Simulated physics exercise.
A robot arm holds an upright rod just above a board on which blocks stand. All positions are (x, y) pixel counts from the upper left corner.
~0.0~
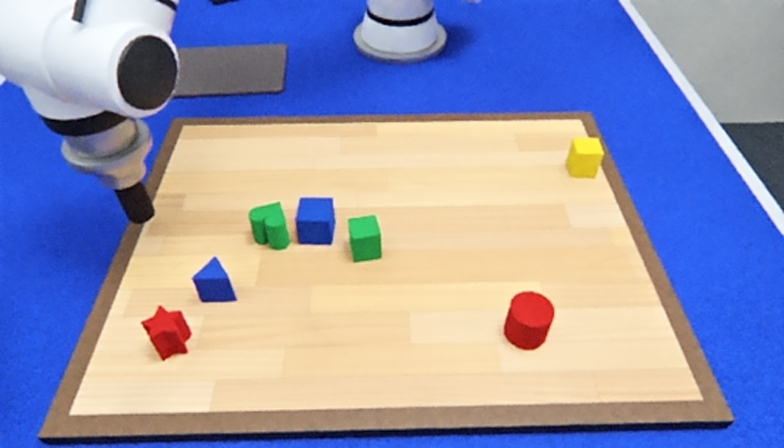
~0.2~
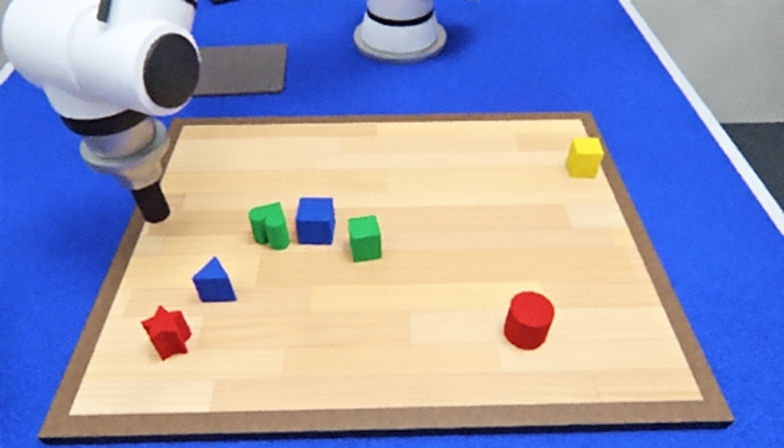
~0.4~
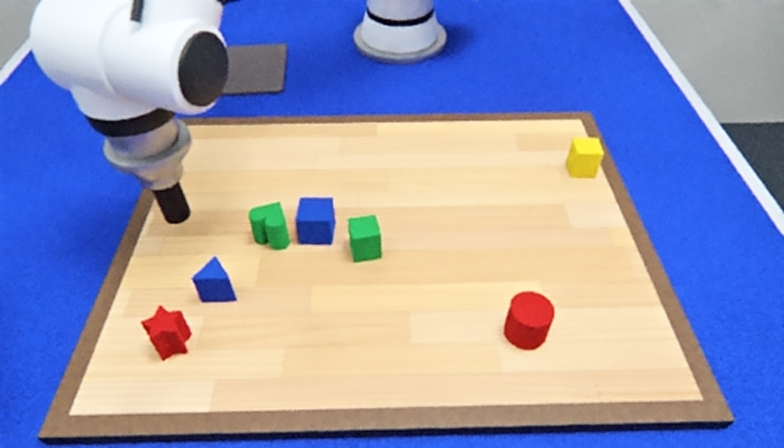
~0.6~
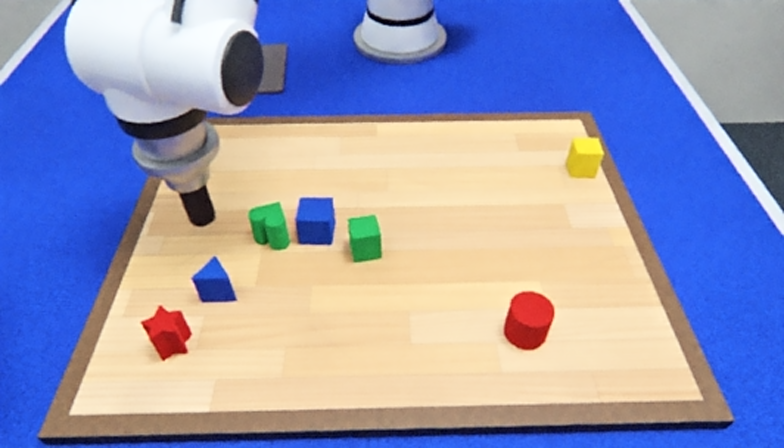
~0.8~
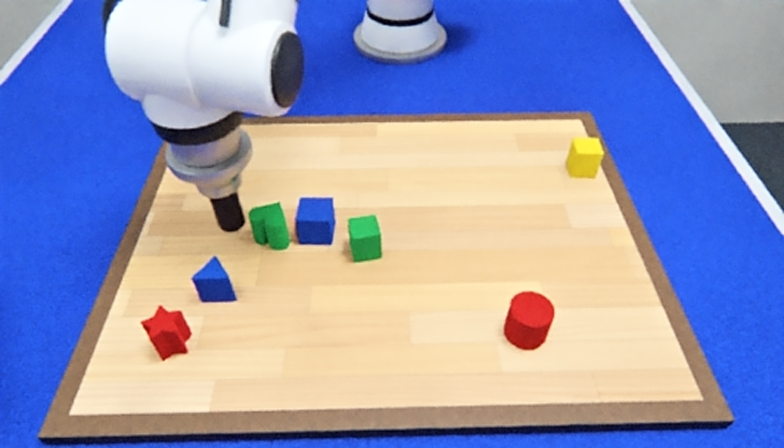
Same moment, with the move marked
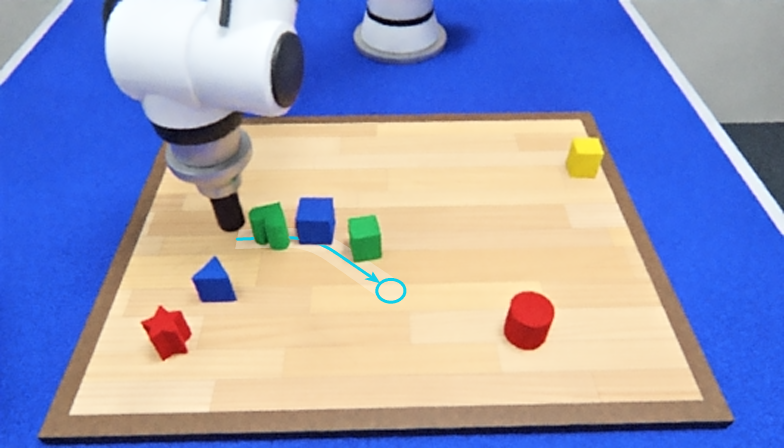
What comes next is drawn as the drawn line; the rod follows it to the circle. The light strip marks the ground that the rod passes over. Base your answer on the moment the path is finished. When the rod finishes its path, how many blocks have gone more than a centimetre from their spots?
The number will come to 3 or more.
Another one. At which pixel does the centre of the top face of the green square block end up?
My best guess is (403, 235).
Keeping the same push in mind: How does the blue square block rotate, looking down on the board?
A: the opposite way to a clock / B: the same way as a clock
My answer is option A.
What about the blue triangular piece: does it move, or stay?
At the end of the path, it will still be in place.
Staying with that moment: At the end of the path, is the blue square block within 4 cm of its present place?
I expect not.
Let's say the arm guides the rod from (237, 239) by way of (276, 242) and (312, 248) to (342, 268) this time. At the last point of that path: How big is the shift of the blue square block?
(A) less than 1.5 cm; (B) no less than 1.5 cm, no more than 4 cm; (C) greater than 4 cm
Correct choice: C.
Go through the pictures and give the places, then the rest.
In the first picture, lower end of the rod at (143, 216), tops of blocks, blue triangular piece at (211, 270), green heart at (268, 213), blue square block at (314, 208), green square block at (364, 226).
In the second picture, rod at (158, 216), blocks as before.
In the third picture, rod at (178, 216), blocks as before.
In the fourth picture, rod at (203, 219), blocks as before.
In the fifth picture, rod at (233, 224), blue triangular piece at (211, 270), green heart at (268, 213), blue square block at (314, 208), green square block at (364, 226).
The drawn path runs from (237, 239) over (296, 238) and (345, 259) to (391, 291).
What follows on the original path. One third of the way, rod at (293, 223); green heart at (326, 213); blue square block at (356, 204), turned 20° anticlockwise.
Two thirds of the way, rod at (343, 244); green heart at (371, 219), turned 55° anticlockwise; blue square block at (383, 196), turned 65° anticlockwise; green square block at (397, 234), turned 80° clockwise.
At the end, rod at (391, 276); blue triangular piece not moved; green heart at (377, 223), turned 85° anticlockwise; blue square block at (383, 196), turned 65° anticlockwise; green square block at (403, 235), turned 90° clockwise.
